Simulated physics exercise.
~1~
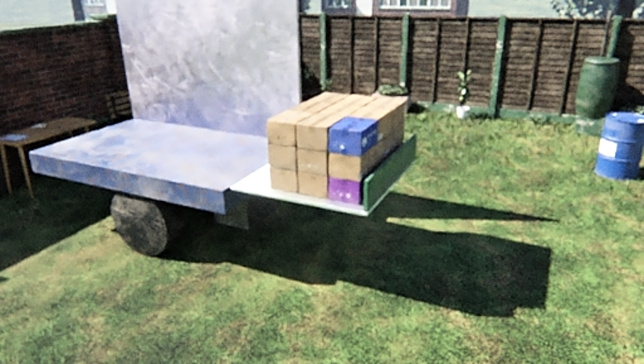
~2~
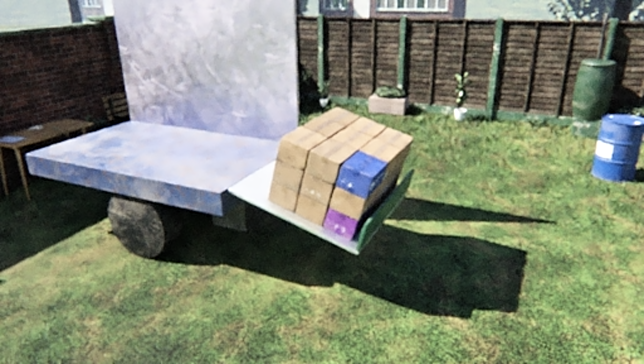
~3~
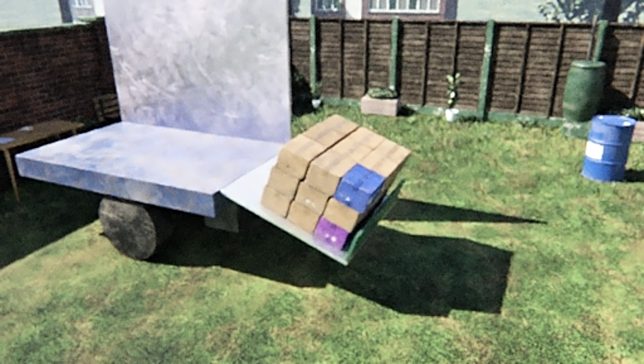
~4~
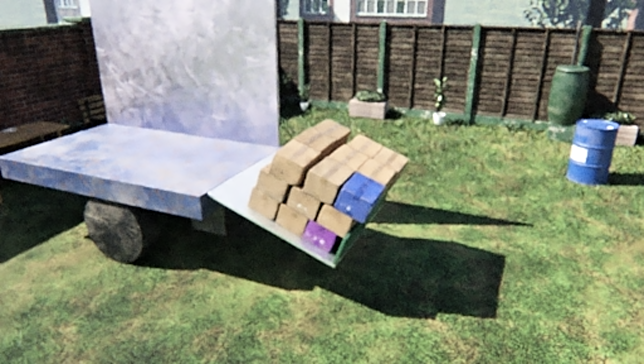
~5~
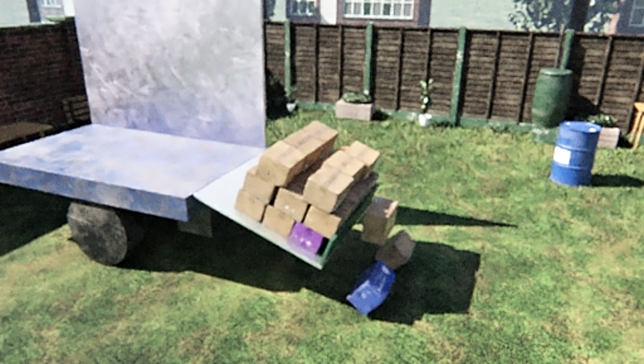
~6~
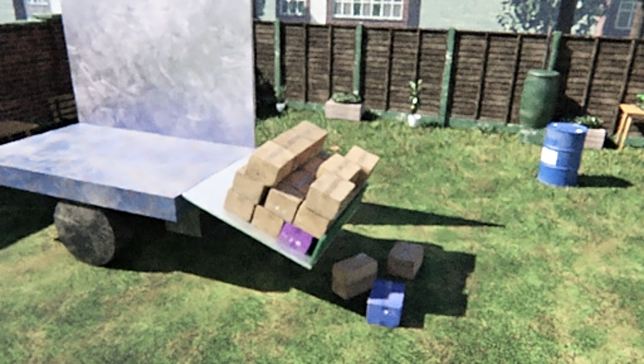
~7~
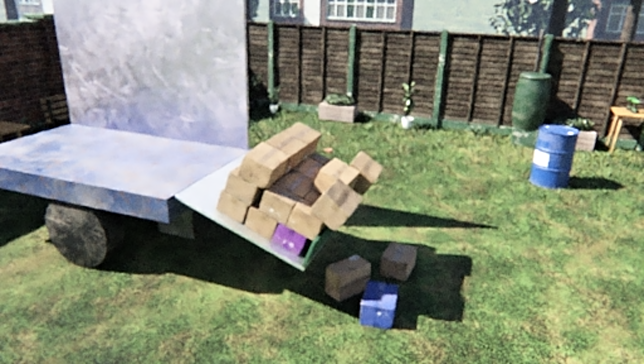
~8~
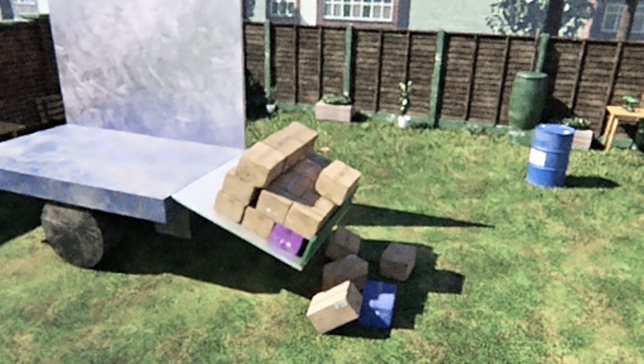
Garden lawn with a lorry's tail lift tilting, stacked cartons sliding and a few, including the blue one, tumbling onto the grass.
